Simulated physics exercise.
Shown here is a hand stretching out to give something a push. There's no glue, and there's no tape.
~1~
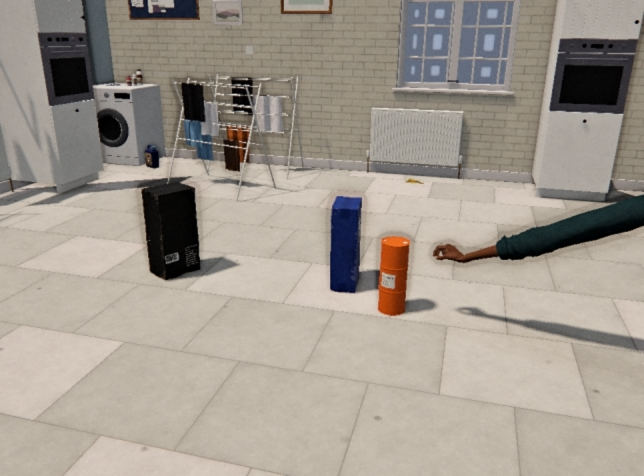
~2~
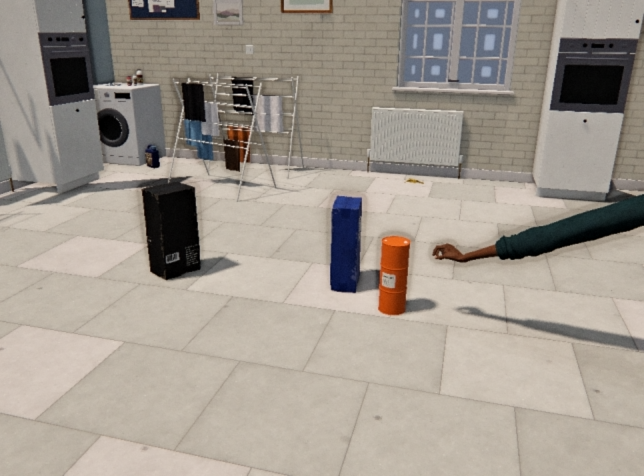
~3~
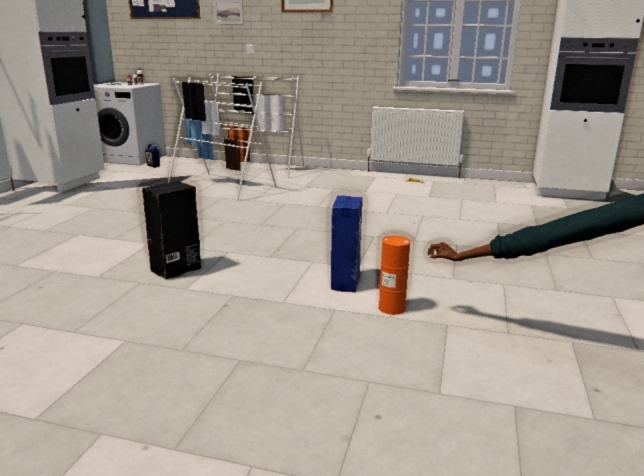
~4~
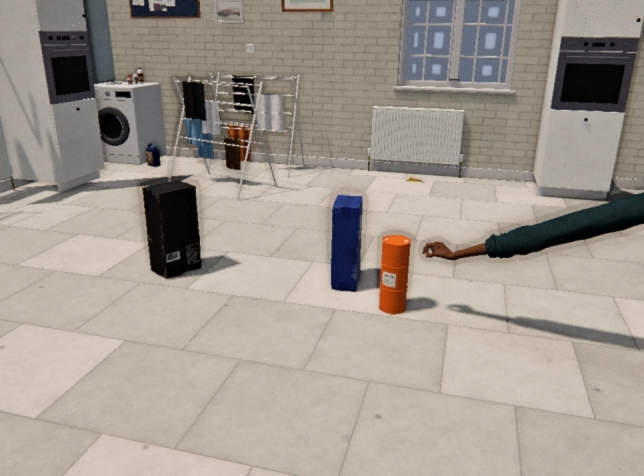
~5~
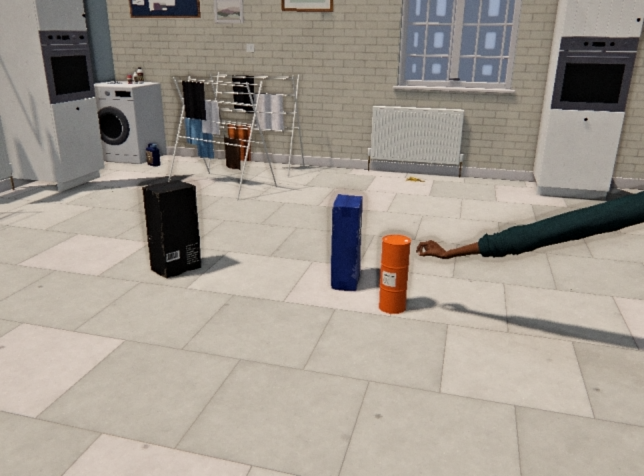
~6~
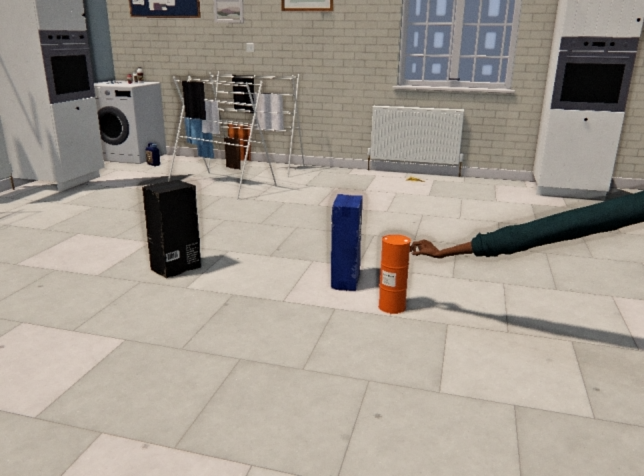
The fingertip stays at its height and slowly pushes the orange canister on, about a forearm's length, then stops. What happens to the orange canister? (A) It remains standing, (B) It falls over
B.
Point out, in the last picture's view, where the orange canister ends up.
Around (339, 288).
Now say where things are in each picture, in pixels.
The first picture shows orange canister (393, 276).
The second picture shows orange canister (394, 276).
The third picture shows orange canister (394, 275).
The fourth picture shows orange canister (394, 275).
The fifth picture shows orange canister (394, 274).
The sixth picture shows orange canister (394, 274).
Then, 0.30 s on from there, orange canister turned 17° from how it was put near (383, 271).
Then, 0.60 s on from there, orange canister turned 39° from how it was put near (368, 270).
Then, 0.80 s on from there, orange canister on its side near (346, 284).
Then, 0.90 s on from there, orange canister on its side near (340, 286).
In the end, toppled on the floor, orange canister. At the end, from the last picture's camera, orange canister near (339, 288).
